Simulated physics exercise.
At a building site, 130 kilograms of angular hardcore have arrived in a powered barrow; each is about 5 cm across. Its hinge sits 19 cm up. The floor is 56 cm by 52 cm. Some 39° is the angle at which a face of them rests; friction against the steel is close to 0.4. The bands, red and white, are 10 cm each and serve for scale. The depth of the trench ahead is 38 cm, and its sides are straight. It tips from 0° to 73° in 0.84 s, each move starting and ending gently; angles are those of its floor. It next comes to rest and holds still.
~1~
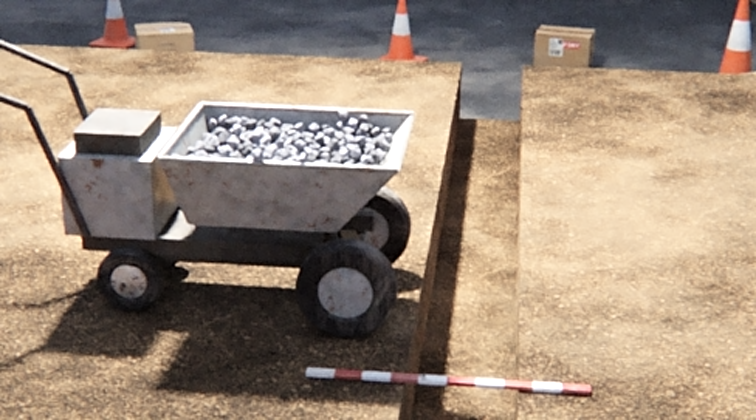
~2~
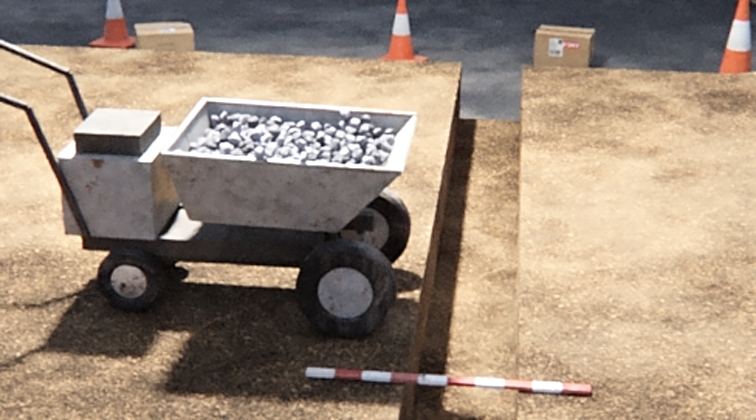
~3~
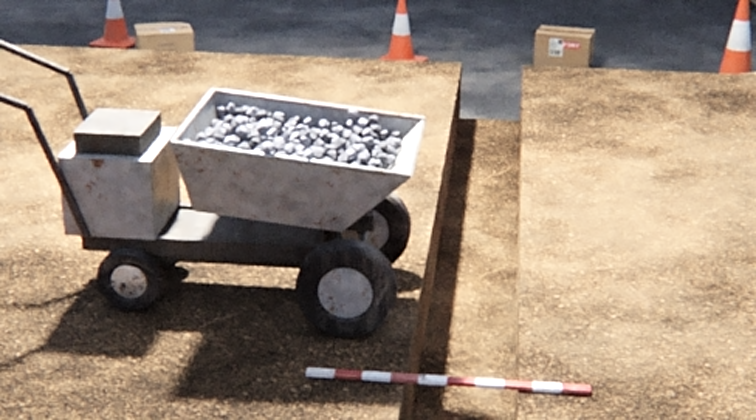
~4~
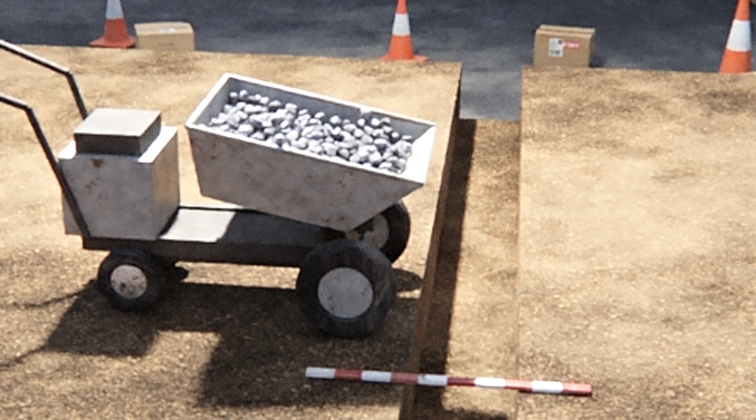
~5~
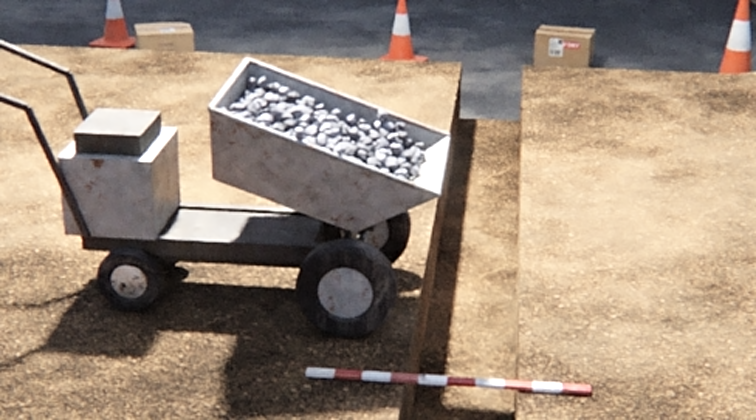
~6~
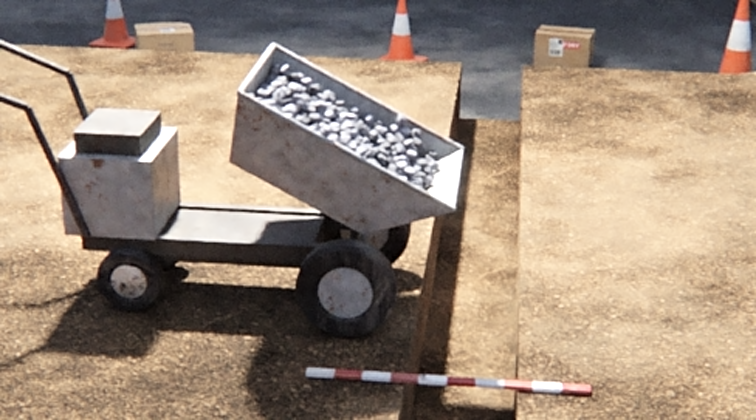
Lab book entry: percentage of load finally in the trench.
Approx. 51 percent.
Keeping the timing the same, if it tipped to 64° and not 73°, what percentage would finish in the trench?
Some 35% would finish there.
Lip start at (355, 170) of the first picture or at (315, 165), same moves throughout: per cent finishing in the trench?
Roughly 85 in a hundred from the first, 100 in a hundred from the second.
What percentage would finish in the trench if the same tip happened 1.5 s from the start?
About 60%.
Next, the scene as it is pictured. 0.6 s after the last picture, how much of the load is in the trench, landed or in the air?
By then, around 10 percent.
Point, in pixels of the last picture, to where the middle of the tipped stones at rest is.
The stones end up centred near (512, 351).
Then, 0.3 s after the last picture the floor is at 62°, 100 % in the tray; the foremost stones are at (485, 240).
Then, 0.6 s after the last picture the floor is at 73°, 67 % in the tray, 9 % in the trench, 24 % past the trench; the foremost stones are at (590, 321).
Then, 0.9 s after the last picture the floor is at 73°, 25 % in the tray, 24 % in the trench, 51 % past the trench; the foremost stones are at (736, 302).
Then, 2.9 s after the last picture the floor is at 73°, 0 % in the tray, 51 % in the trench, 49 % past the trench; the foremost stones are past the picture's edge.
